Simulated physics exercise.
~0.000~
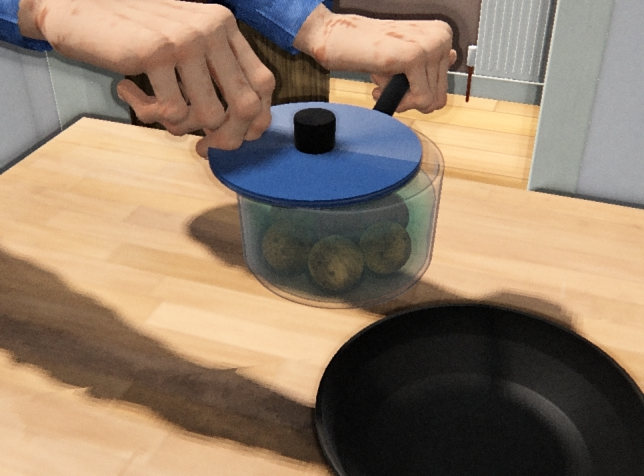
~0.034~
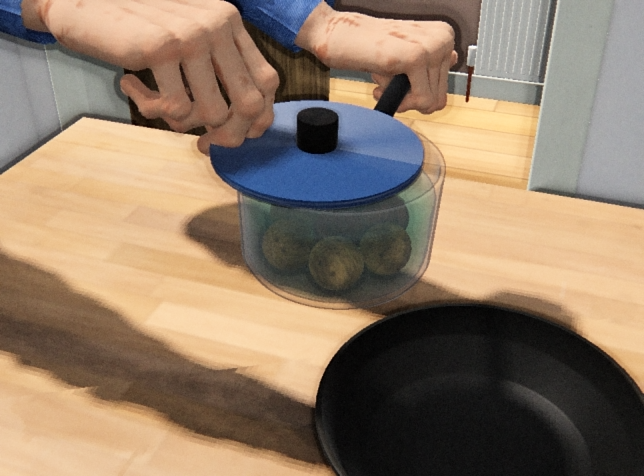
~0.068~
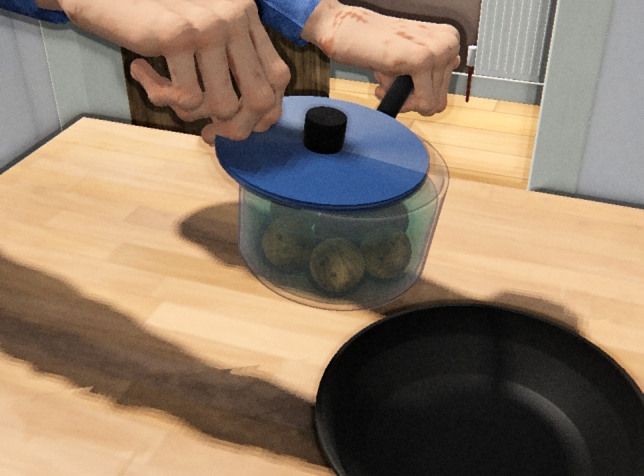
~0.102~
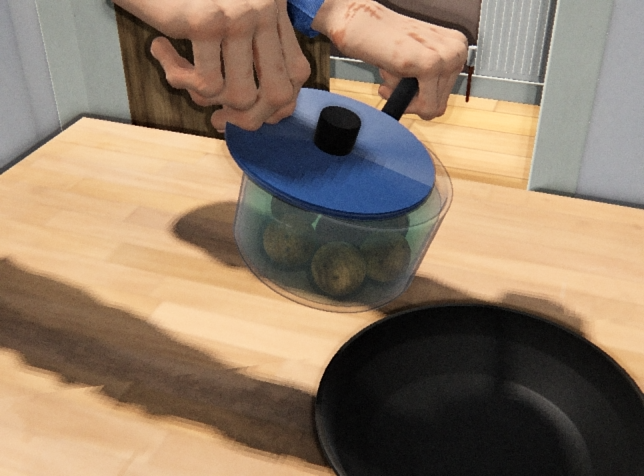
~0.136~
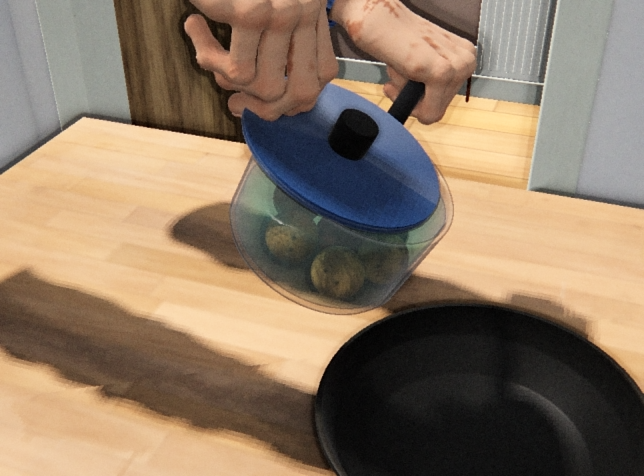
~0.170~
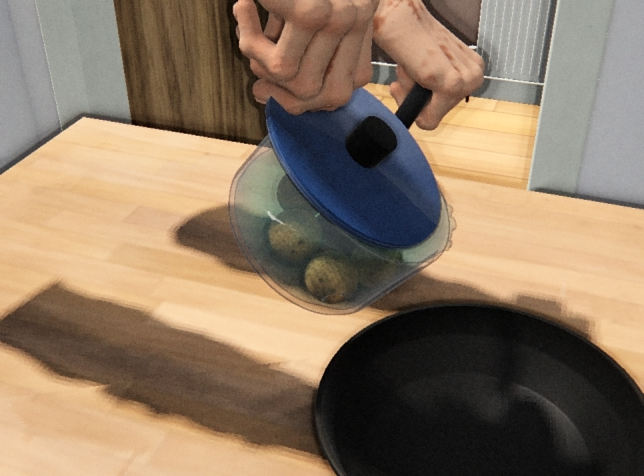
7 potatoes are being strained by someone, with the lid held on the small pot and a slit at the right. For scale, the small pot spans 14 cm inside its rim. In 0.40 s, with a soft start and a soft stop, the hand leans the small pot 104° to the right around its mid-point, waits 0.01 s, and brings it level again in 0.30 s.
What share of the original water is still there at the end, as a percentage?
About 38 per cent.
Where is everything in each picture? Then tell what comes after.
In the first frame, it leans 0°; its right rim is at (439, 177); the water meets the walls at (250, 170) and (432, 202); the lid's edge is at (416, 165), 12 mm short of the rim.
In the second frame, it leans 2°; its right rim is at (441, 181); the water meets the walls at (250, 170) and (434, 203).
In the third frame, it leans 7°; its right rim is at (444, 190); the water meets the walls at (252, 168) and (437, 206).
In the fourth frame, it leans 16°; its right rim is at (447, 206); the water meets the walls at (253, 166) and (441, 210).
In the fifth frame, it leans 27°; its right rim is at (448, 225); the water meets the walls at (252, 166) and (448, 217).
In the sixth frame, it leans 40°; its right rim is at (443, 246); the water meets the walls at (246, 159) and (426, 217); 2 per cent is over the edge; the lid's edge is at (433, 225), 12 mm short of the rim.
By 0.31 s the tilt is 90° and 76 per cent of the water is still in the small pot.
By 0.40 s the tilt is 104° and 57 per cent of the water is still in the small pot.
By 0.51 s the tilt is 79° and 43 per cent of the water is still in the small pot.
By 0.62 s the tilt is 21° and 38 per cent of the water is still in the small pot.
At rest 38 per cent of the water is still in the small pot.
